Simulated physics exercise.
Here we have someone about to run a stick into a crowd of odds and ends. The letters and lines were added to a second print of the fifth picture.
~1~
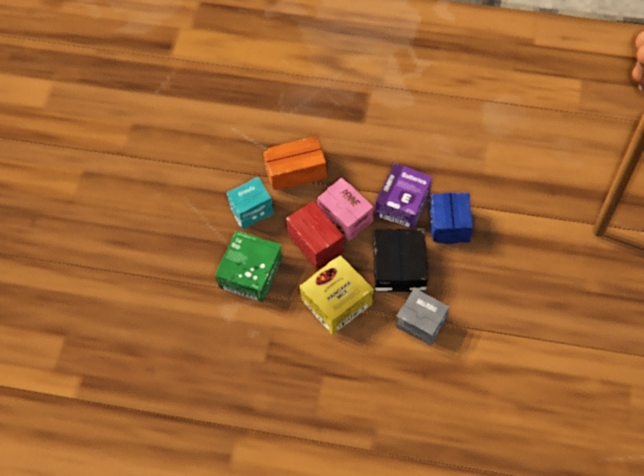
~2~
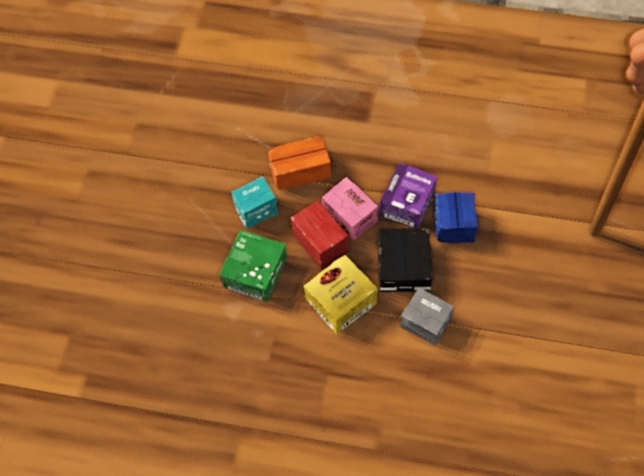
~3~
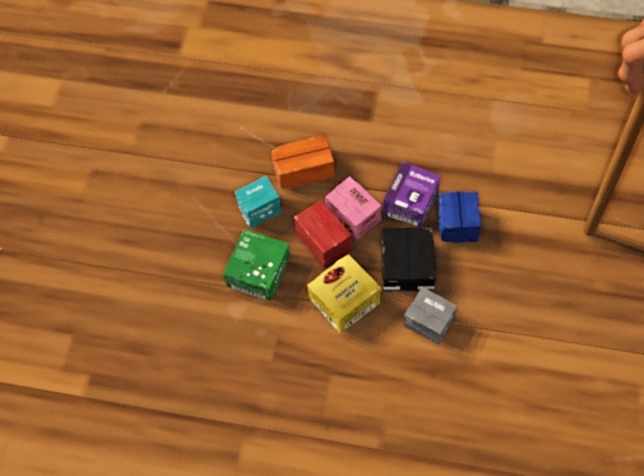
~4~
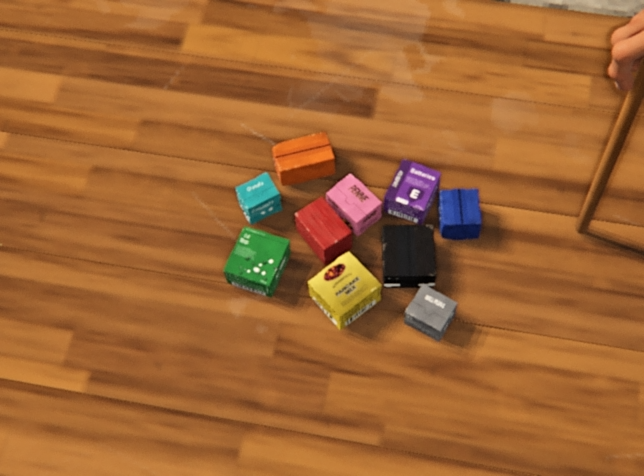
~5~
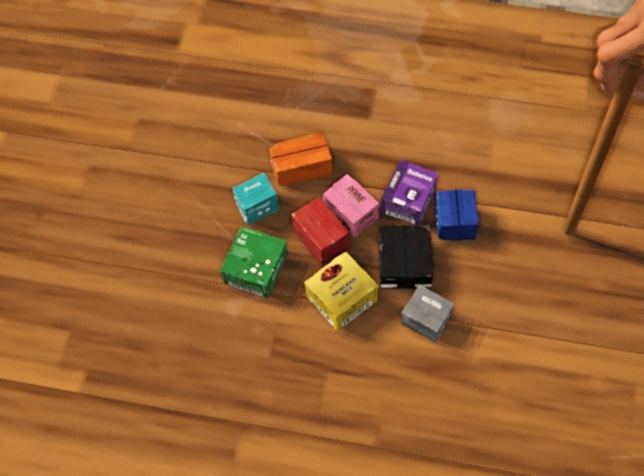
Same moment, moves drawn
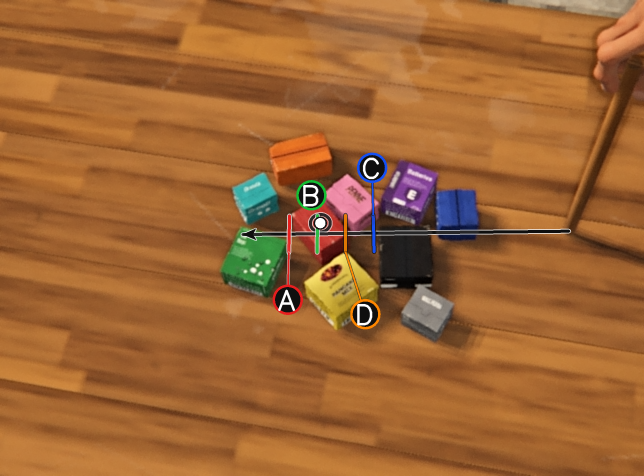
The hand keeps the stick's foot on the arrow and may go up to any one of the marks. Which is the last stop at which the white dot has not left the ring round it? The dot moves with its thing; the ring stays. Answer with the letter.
D is the last safe stop.
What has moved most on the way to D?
It is the blue box.
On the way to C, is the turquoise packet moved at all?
No.
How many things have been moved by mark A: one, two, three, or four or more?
Four or more.
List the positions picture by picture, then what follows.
Purple box (403, 196); turquoise packet (250, 203); orange box (295, 164), in the first picture.
Orange box (299, 163); red block (320, 235), in the second picture.
Grey box (430, 316); blue box (458, 217), in the third picture.
Yellow packet (345, 291); black box (408, 256), in the fourth picture.
Green packet (255, 262); pink packet (351, 205); purple box (409, 193), in the fifth picture.
On the copy, A at (290, 234); B at (317, 233); C at (374, 233); D at (346, 233); the arrow from (569, 231) to (243, 234); the white dot at (321, 223).
On D. First, foot of the stick (488, 233).
Then, foot of the stick (408, 234); blue box (399, 204); purple box (383, 171).
Finally, foot of the stick (346, 234); blue box (394, 199); purple box (381, 166); the dot is still in its ring.
By contrast, A shifts the dotted thing to (279, 247); B shifts the dotted thing to (296, 237); C keeps the dot in but is short.
